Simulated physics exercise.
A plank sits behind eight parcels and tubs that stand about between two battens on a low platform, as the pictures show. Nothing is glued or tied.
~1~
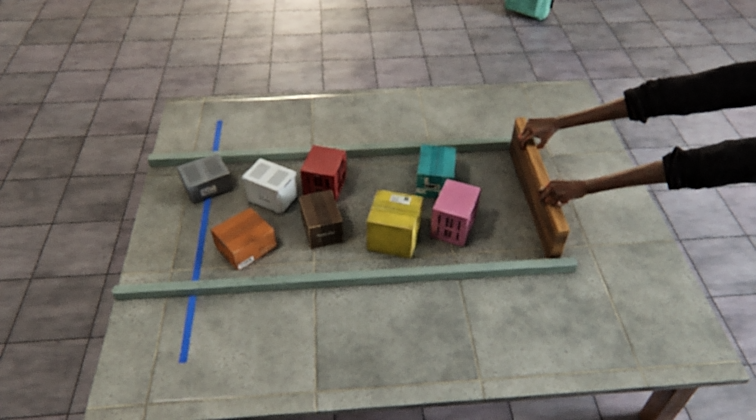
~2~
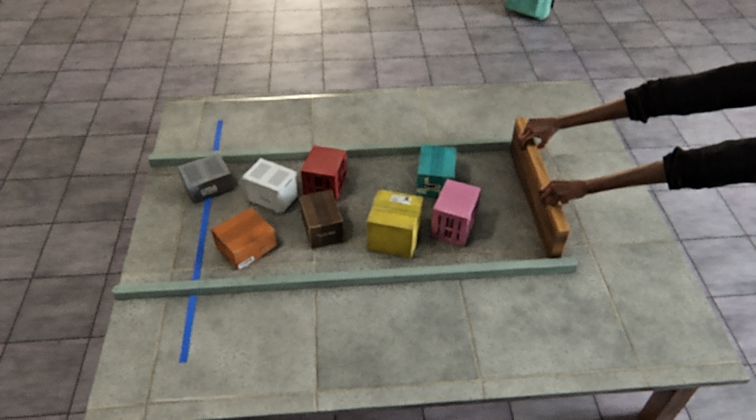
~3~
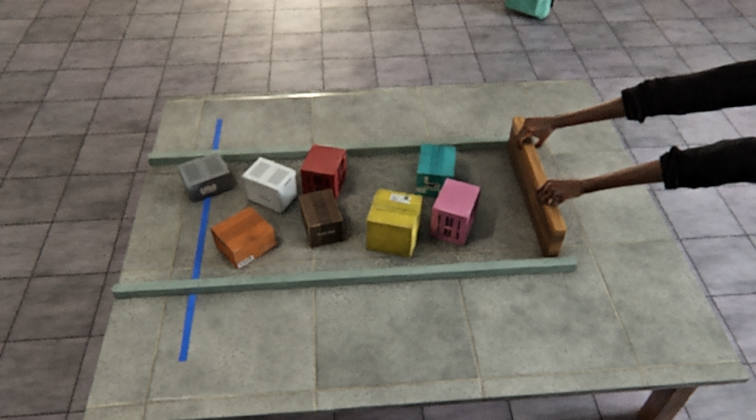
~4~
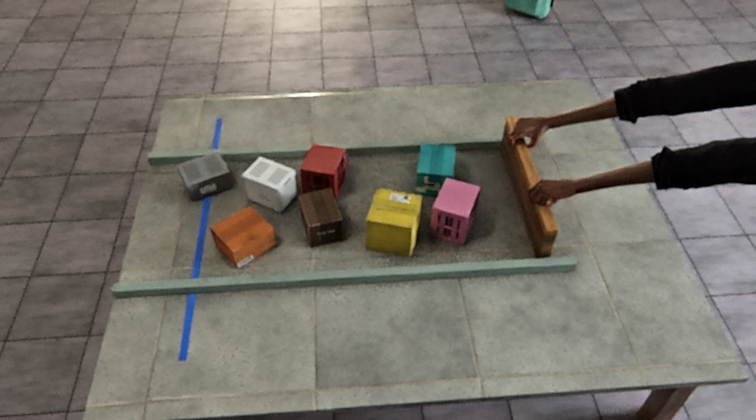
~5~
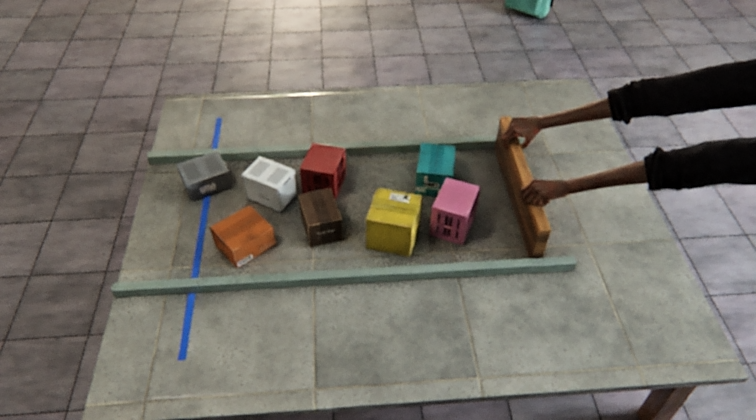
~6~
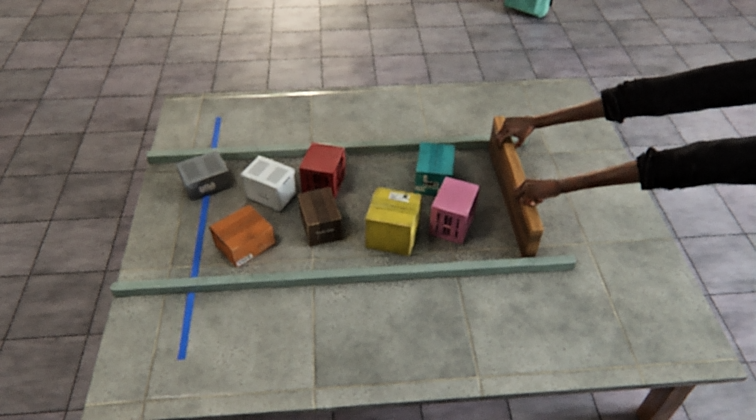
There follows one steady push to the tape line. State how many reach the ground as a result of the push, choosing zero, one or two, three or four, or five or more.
Three or four reach the ground.
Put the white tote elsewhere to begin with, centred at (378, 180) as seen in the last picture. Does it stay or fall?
Placed like that, it is still there afterwards.
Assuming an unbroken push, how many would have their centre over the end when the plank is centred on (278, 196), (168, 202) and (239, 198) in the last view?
First 0, next 6, last 1.
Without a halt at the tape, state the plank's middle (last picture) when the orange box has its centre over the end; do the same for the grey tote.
When the orange box crosses, the middle is near (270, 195); when the grey tote crosses, near (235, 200).
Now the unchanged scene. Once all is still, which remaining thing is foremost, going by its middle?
The white tote is the one.
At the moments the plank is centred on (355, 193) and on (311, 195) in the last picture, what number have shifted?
Answer - first 7, then 8.
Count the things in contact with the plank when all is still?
The figure is 2.
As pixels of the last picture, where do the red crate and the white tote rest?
Red crate at (152, 173), white tote at (134, 204).
Early on, none off yet; grey tote at rest near (204, 176); orange box at rest near (243, 235); white tote at rest near (270, 184).
A while later, none off yet; grey tote moving near (201, 175); orange box travelled about its own width near (193, 236); white tote travelled about its own width near (239, 186).
Further along, none off yet; grey tote travelled about its own width near (166, 171); orange box travelled well along near (115, 241); white tote travelled well along near (172, 196).
Finally, the number that fall off is three or four; lost, brown box, orange box and grey tote.
